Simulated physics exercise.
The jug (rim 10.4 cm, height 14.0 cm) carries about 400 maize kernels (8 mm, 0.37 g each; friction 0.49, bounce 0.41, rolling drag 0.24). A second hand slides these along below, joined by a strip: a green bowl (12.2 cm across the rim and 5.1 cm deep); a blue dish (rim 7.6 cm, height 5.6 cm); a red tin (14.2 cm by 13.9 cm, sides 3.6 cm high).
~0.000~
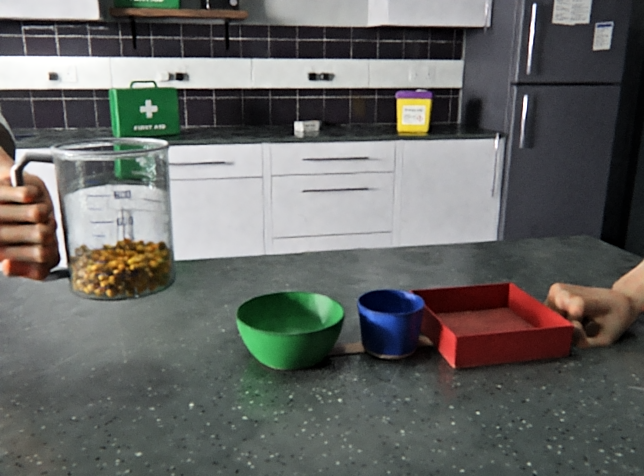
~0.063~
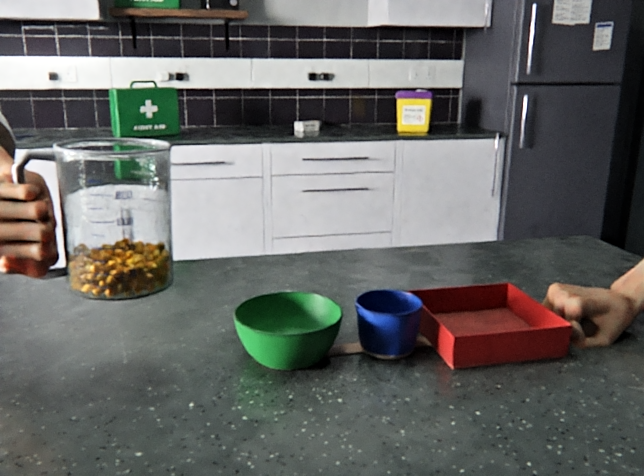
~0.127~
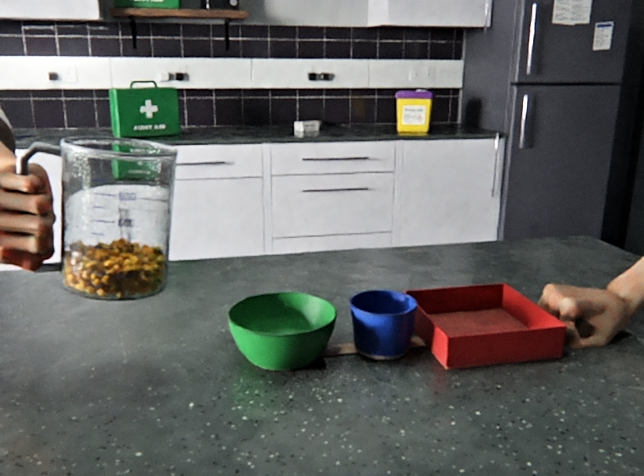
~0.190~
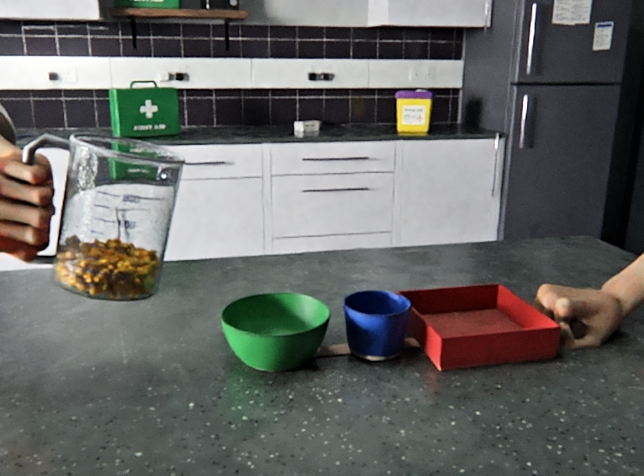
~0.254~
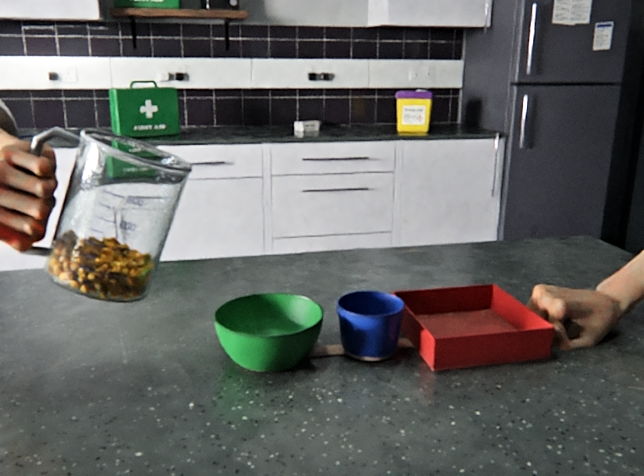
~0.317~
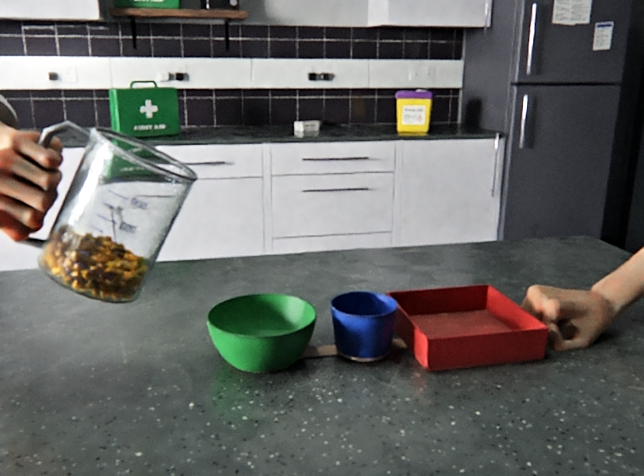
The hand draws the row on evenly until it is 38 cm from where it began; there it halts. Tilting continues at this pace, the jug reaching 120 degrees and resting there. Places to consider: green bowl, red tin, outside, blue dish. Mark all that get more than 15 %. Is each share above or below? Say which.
Shares - green bowl: Above, red tin: Below, outside: Above, blue dish: Above.
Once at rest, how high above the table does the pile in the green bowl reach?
I'd guess close to 2.5 centimetres.
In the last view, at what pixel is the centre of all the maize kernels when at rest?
The centre ends up at about (56, 372) in the last view.
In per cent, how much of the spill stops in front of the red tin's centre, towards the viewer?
I'd say somewhere near 60 in a hundred.
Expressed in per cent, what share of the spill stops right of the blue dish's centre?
Roughly 90 percent of the spill.
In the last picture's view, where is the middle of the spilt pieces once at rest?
Near pixel (93, 382).
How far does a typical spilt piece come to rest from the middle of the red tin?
That distance comes to about 10 centimetres.
After 1.30 s, tilt 120 degrees; jug 80 %, green bowl 15 %, in the air 5 %; middle of all pieces on or above the table near (128, 265).
Then, at 2.11 s, tilt 120 degrees; outside 45 %, blue dish 35 %, green bowl 20 %; middle of all pieces on or above the table near (155, 362).
After 2.86 s, tilt 120 degrees; outside 45 %, blue dish 35 %, green bowl 20 %; middle of all pieces on or above the table near (86, 369).
Then, at 3.58 s, tilt 120 degrees; outside 45 %, blue dish 35 %, green bowl 20 %; middle of all pieces on or above the table near (56, 372).
In the end, at 3.8 s, jug 0 %, outside 45 %, blue dish 35 %, red tin 0 %, green bowl 20 %.
